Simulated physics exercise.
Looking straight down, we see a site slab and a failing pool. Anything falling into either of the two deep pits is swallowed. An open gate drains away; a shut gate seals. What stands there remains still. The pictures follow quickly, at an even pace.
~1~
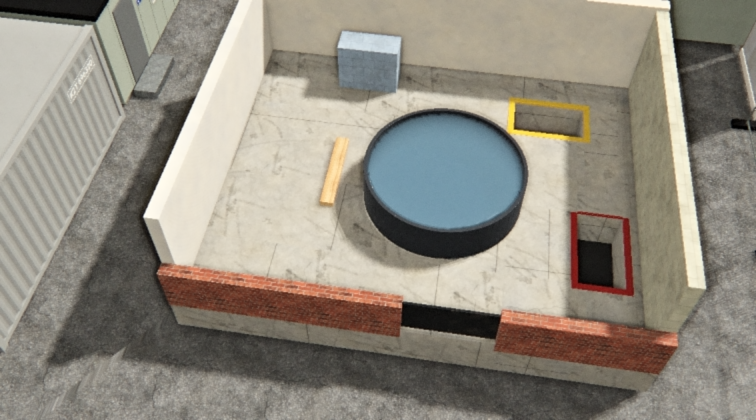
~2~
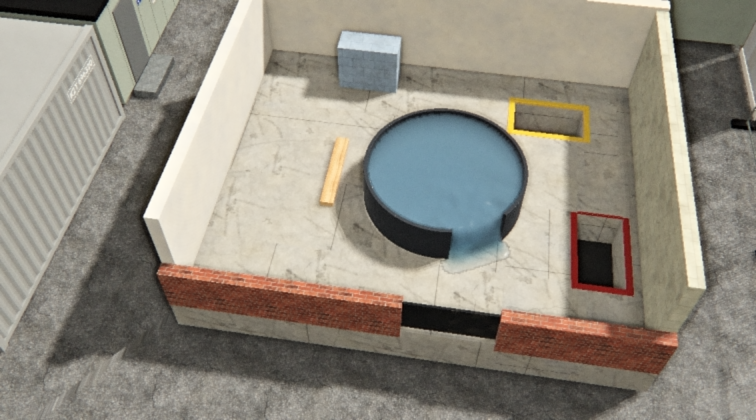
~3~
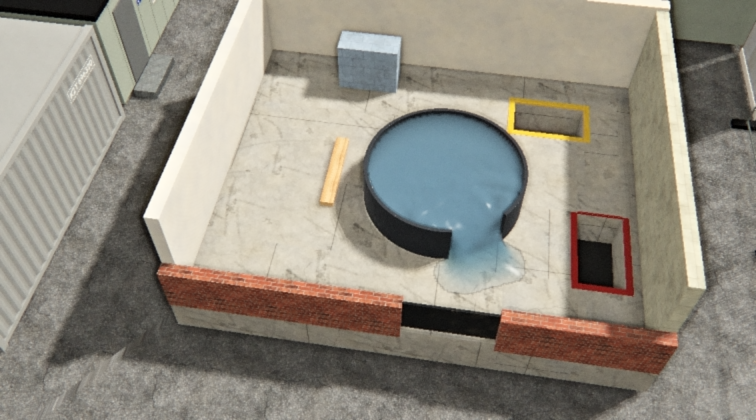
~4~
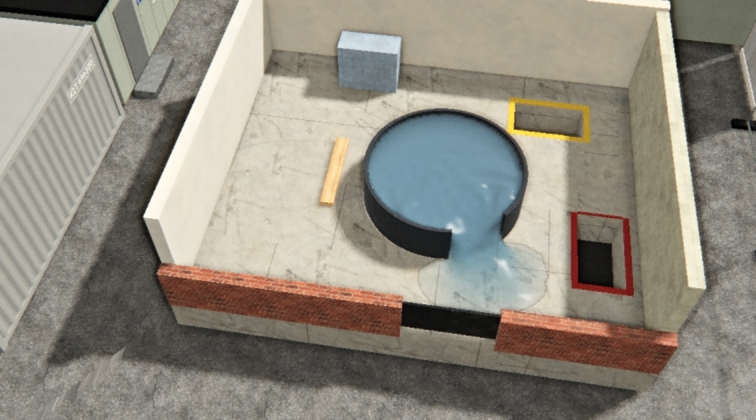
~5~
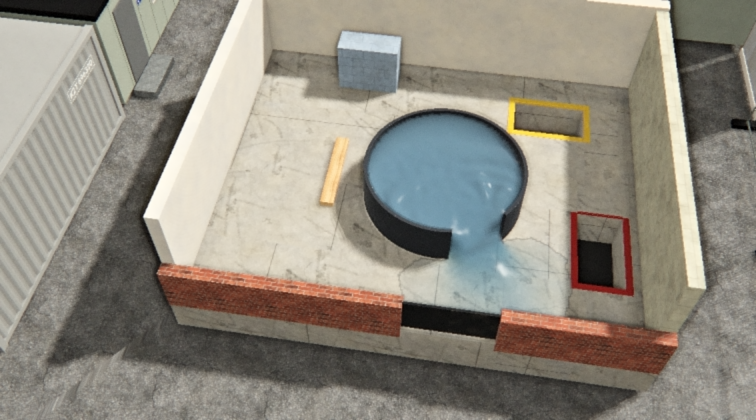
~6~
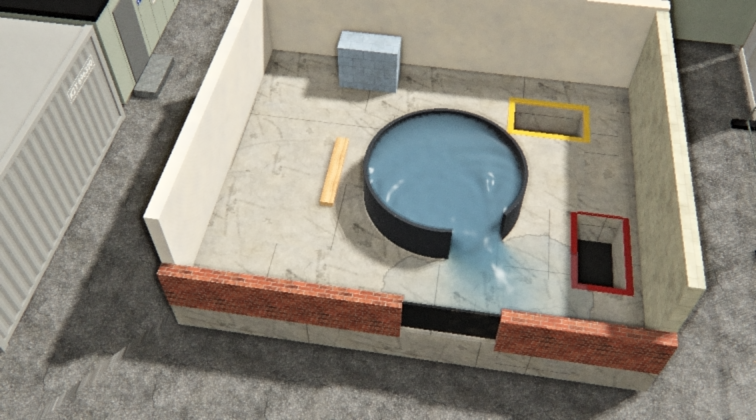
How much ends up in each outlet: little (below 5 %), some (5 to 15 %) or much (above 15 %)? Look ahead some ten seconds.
Outlet by outlet: Gate - little, yellow pit - little, red pit - much.
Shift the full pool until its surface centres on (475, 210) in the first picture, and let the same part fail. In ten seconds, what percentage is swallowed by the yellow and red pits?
After ten seconds: Yellow pit 0 percent, red pit 45 percent.
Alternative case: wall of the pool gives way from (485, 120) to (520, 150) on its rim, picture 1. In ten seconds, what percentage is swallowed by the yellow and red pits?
Yellow 50 %, red 6 %.
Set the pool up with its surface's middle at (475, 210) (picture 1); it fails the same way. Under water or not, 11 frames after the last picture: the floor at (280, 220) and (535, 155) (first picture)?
Untouched, untouched.
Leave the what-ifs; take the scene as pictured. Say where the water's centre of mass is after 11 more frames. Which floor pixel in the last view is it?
Around (469, 229).
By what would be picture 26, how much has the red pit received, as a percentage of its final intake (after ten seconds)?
Around 25 in a hundred.
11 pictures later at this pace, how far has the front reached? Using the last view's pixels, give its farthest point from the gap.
Roughly at (266, 299).
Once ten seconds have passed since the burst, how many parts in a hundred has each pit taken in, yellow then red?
About 2 percent for the first and about 42 percent for the second.
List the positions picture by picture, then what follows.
In the first picture, the pool at (445, 169) is whole and still.
In the second picture, the front is at (445, 262), out from the gap at (476, 244).
In the third picture, water pours out at (476, 244) and has run to (446, 285).
In the fourth picture, the front is at (538, 295), out from the gap at (476, 245).
In the fifth picture, the front is at a hidden place, out from the gap at (476, 245).
In the sixth picture, the front is at a hidden place, out from the gap at (476, 244).
A moment on, water covers 15 % of the floor; the gate 0 %, the yellow pit 0 %, the red pit 0 %.
Next, water covers 25 % of the floor; the gate 0 %, the yellow pit 0 %, the red pit 2 %.
Then, water covers 45 % of the floor; the gate 0 %, the yellow pit 0 %, the red pit 12 %.
Later, water covers 60 % of the floor; the gate 0 %, the yellow pit 0 %, the red pit 28 %.
In the end, water covers 75 % of the floor; the gate 0 %, the yellow pit 1 %, the red pit 43 %.
